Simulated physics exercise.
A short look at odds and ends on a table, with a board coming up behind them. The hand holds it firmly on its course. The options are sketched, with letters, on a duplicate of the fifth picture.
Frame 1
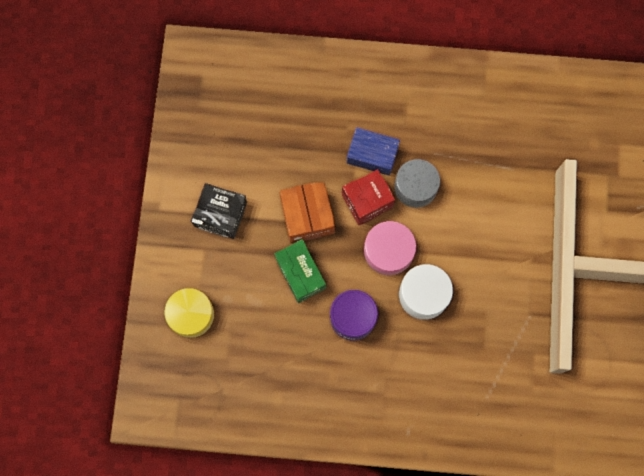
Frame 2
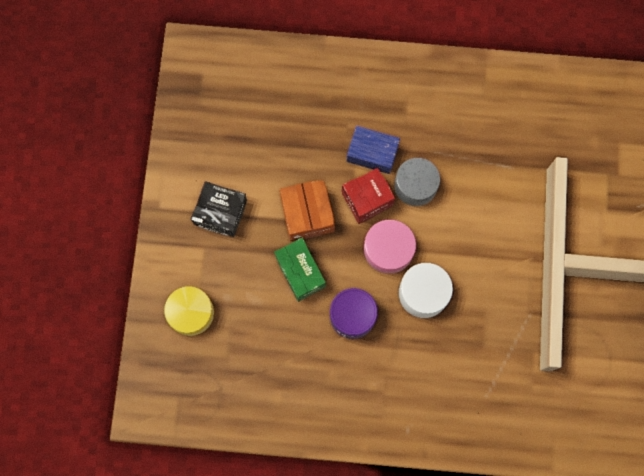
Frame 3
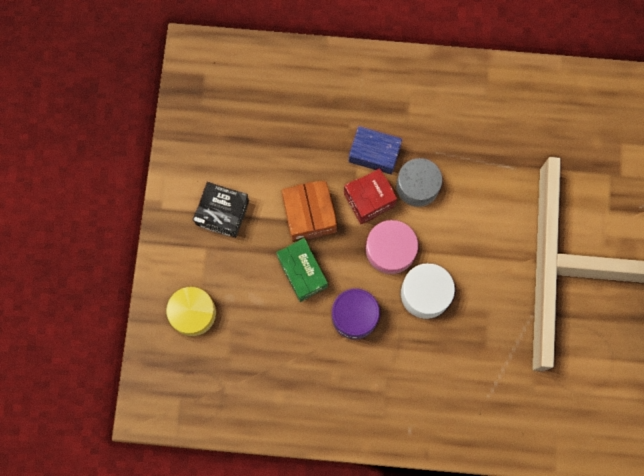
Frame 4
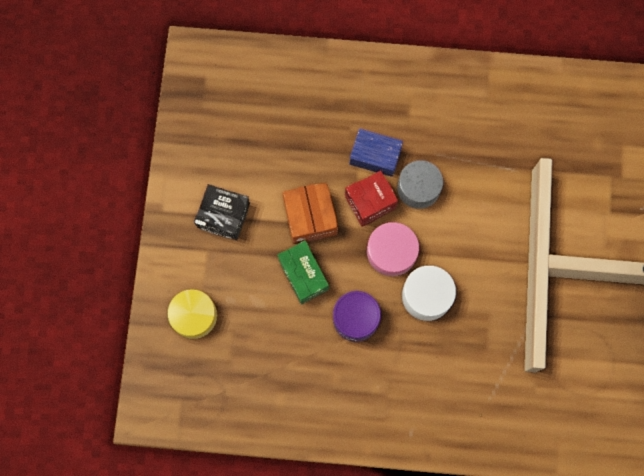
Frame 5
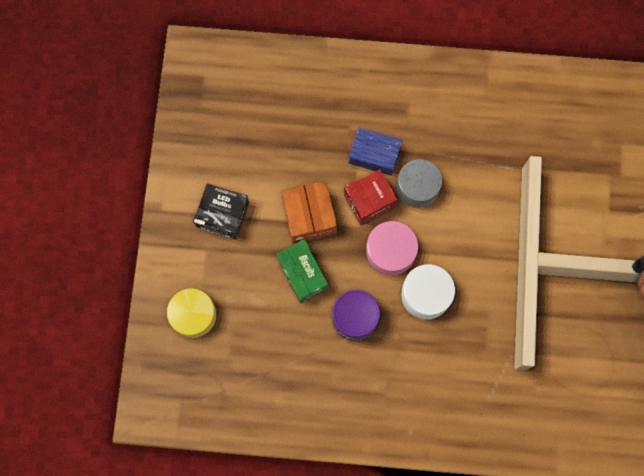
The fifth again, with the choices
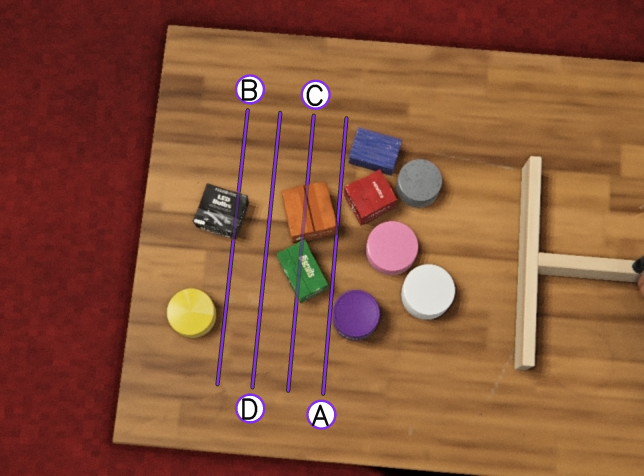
A wooden tabletop above a dark red carpet is seen from overhead. A black box and a yellow disc sit at the left, with an orange box and green packet beside them, a blue block, red box and grey disc above centre, and pink, white and purple discs below. From the right, a pale T-shaped wooden board slides slowly leftward a short way, its handle's end showing last at the right edge, while the objects stay put and the view jitters very slightly.
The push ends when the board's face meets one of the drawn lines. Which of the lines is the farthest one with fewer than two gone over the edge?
No farther than B.
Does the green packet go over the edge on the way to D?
By then, no.
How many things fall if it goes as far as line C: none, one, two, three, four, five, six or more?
The count is none.
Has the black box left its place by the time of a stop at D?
Yes.
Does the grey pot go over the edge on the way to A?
By then, no.
On the copy, A at (335, 251); B at (233, 243); C at (301, 248); D at (267, 246).
On B. First, board (425, 249); blue block (369, 150); purple jar (350, 318).
Then, board (318, 240); black box (191, 196); orange box (230, 222).
Finally, board (235, 234); black box (151, 165); orange box (151, 213); none fallen.
By contrast, A is within the limit but short; C is within the limit but short; D is within the limit but short.
